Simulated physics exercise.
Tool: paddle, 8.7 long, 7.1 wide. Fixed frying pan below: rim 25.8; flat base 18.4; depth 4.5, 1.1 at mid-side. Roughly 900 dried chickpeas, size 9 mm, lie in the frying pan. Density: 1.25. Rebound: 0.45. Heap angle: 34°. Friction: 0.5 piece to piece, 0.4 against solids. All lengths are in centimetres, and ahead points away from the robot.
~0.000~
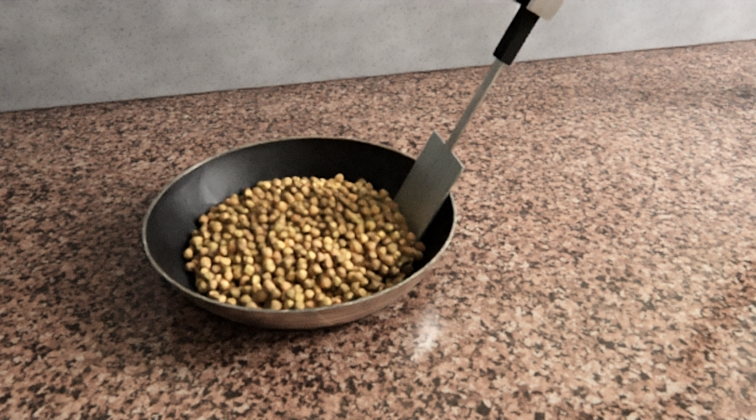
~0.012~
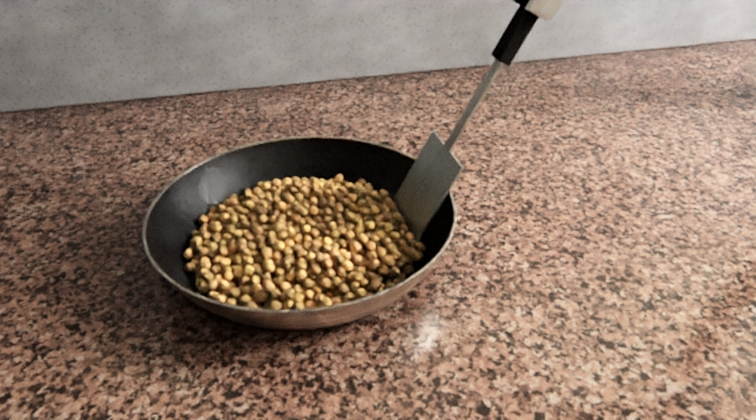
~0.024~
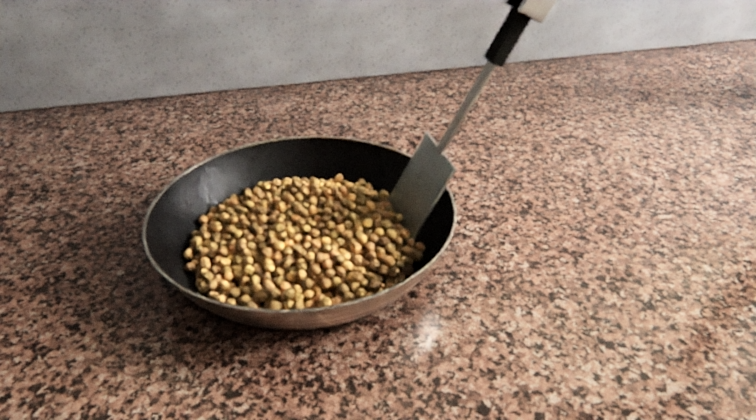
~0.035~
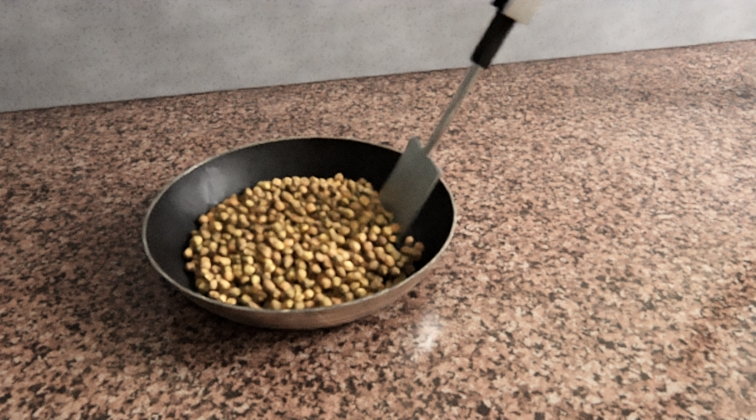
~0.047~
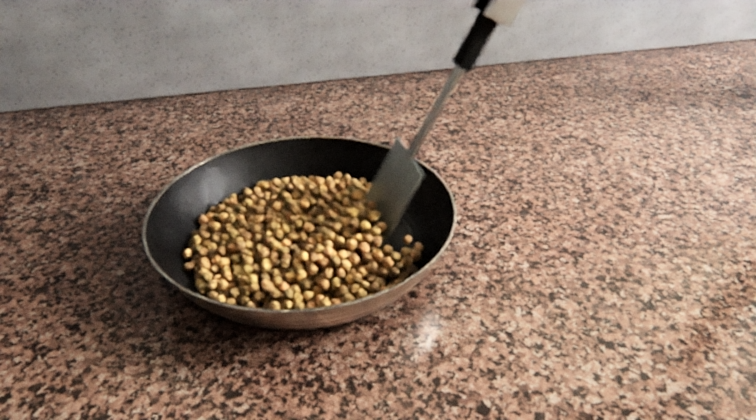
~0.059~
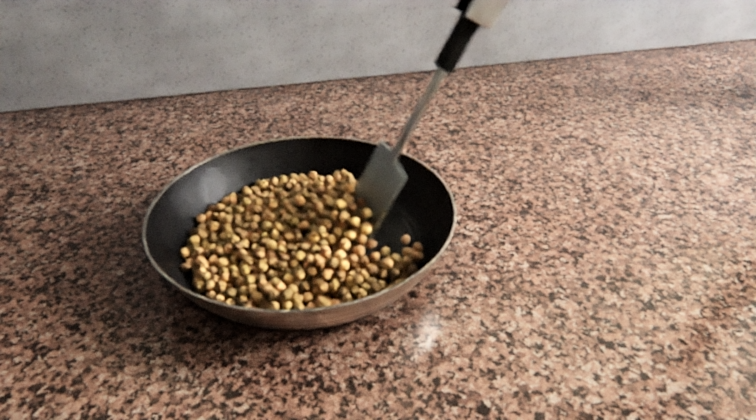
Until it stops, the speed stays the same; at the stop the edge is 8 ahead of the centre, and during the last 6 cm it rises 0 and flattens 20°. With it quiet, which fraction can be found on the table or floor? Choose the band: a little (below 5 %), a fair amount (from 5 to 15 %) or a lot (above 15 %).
It is a fair amount, from 5 to 15 %.
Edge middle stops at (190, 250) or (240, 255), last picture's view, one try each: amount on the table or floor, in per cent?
Try 1: Approx. 20 %; try 2: Approx. 5 %.
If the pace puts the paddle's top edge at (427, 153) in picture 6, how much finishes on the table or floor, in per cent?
Share: Roughly 5 %.
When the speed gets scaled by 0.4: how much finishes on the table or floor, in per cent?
That comes to some 0 per cent, roughly.
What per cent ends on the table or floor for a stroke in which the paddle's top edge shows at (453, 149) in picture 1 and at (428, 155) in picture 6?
Roughly 0 %.
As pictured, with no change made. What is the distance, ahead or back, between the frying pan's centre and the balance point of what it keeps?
Roughly 4.0 cm ahead.
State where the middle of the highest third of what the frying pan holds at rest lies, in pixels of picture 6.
The centre sits close to (203, 237).
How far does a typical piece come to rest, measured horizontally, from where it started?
4 cm.
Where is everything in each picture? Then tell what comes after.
Paddle top edge at (449, 148), sloping 62°; upper third of the load around (308, 230), from x 190 to 420, top at y 180; 900 in the frying pan, in the first picture.
Paddle top edge at (448, 148), sloping 62°; upper third of the load around (308, 230), from x 190 to 420, top at y 180, in the second picture.
Paddle top edge at (441, 150), sloping 62°; upper third of the load around (312, 230), from x 190 to 420, top at y 180, in the third picture.
Paddle top edge at (427, 152), sloping 62°; upper third of the load around (319, 227), from x 190 to 420, top at y 180, in the fourth picture.
Paddle top edge at (411, 155), sloping 62°; upper third of the load around (319, 225), from x 190 to 420, top at y 175, in the fifth picture.
Paddle top edge at (394, 157), sloping 62°; upper third of the load around (313, 223), from x 185 to 420, top at y 175; 900 in the frying pan, in the sixth picture.
By 0.09 s, sloping 62°, highest piece 7 above the table; 900 in the frying pan.
By 0.12 s, sloping 57°, highest piece 9 above the table; 900 in the frying pan.
By 0.33 s, sloping 42°, highest piece 7 above the table; 822 in the frying pan, 68 on the table or floor, 10 on the blade or in flight.
By 1.38 s, sloping 42°, highest piece 5 above the table; 821 in the frying pan, 79 on the table or floor.
Final count, 821 in the frying pan, 79 on the table or floor. That is 9 % on the table or floor.
